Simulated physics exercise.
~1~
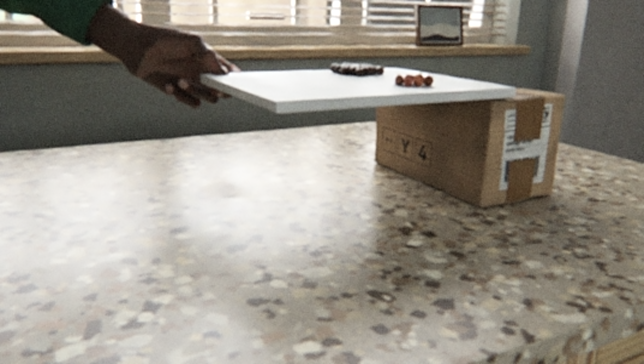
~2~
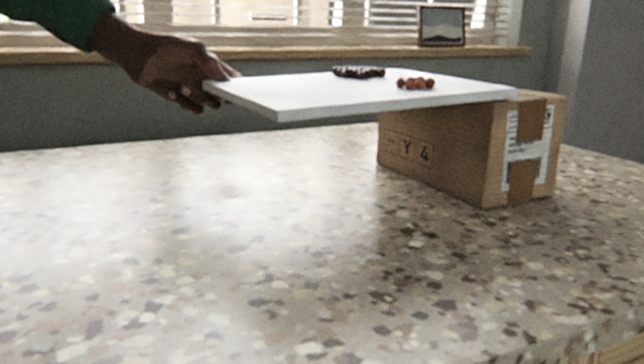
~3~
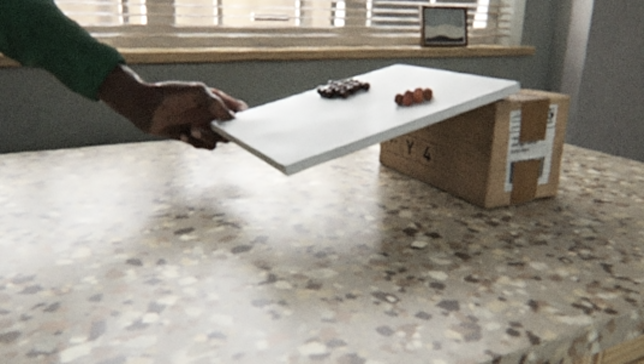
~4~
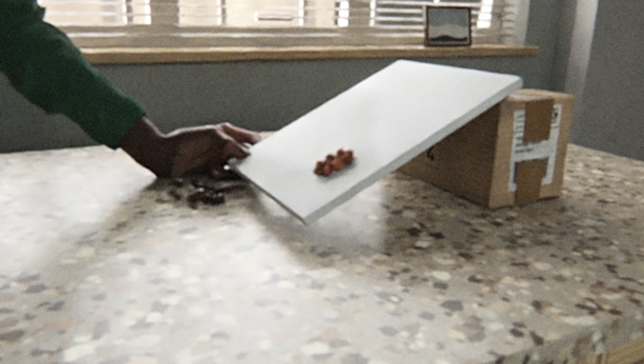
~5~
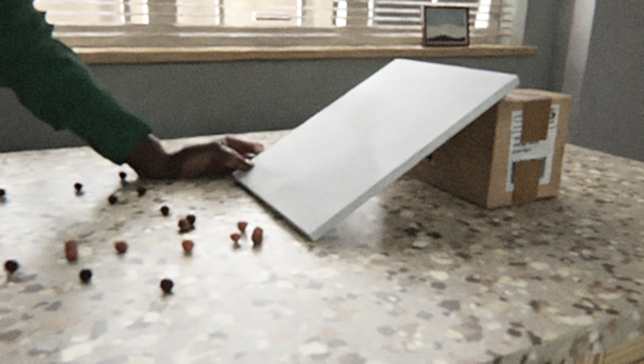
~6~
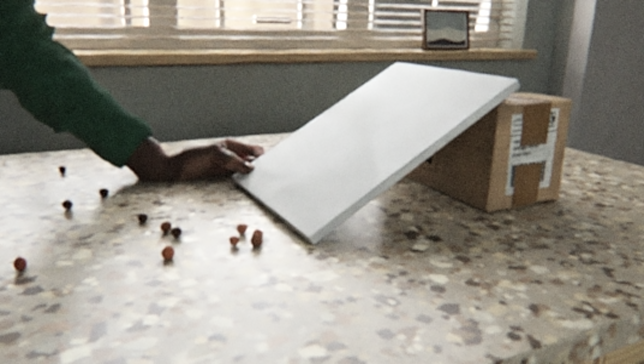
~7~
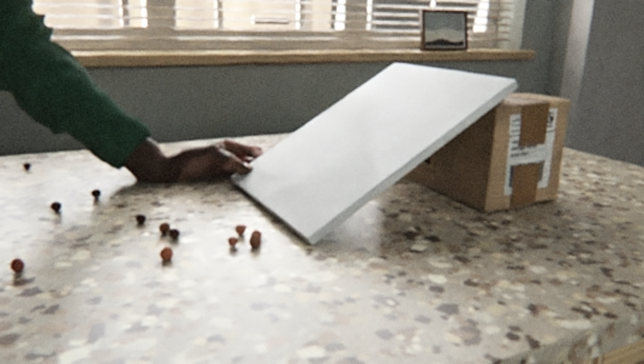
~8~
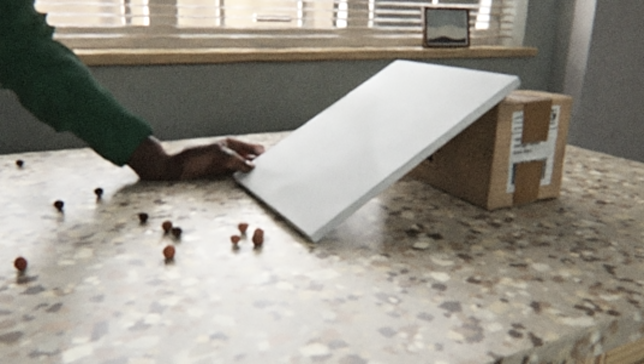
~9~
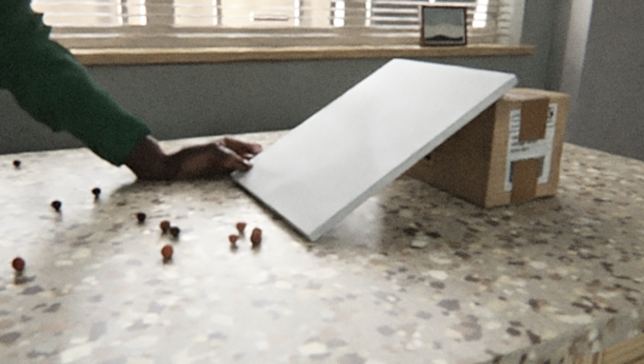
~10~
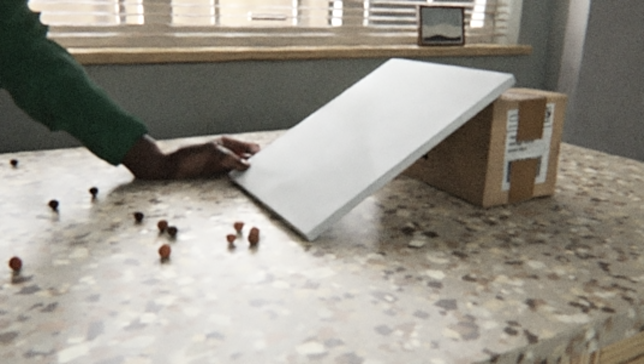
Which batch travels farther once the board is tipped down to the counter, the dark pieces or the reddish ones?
The dark batch, which started on the far side of the board, goes farther overall, while most of the reddish pieces stop closer to the board.
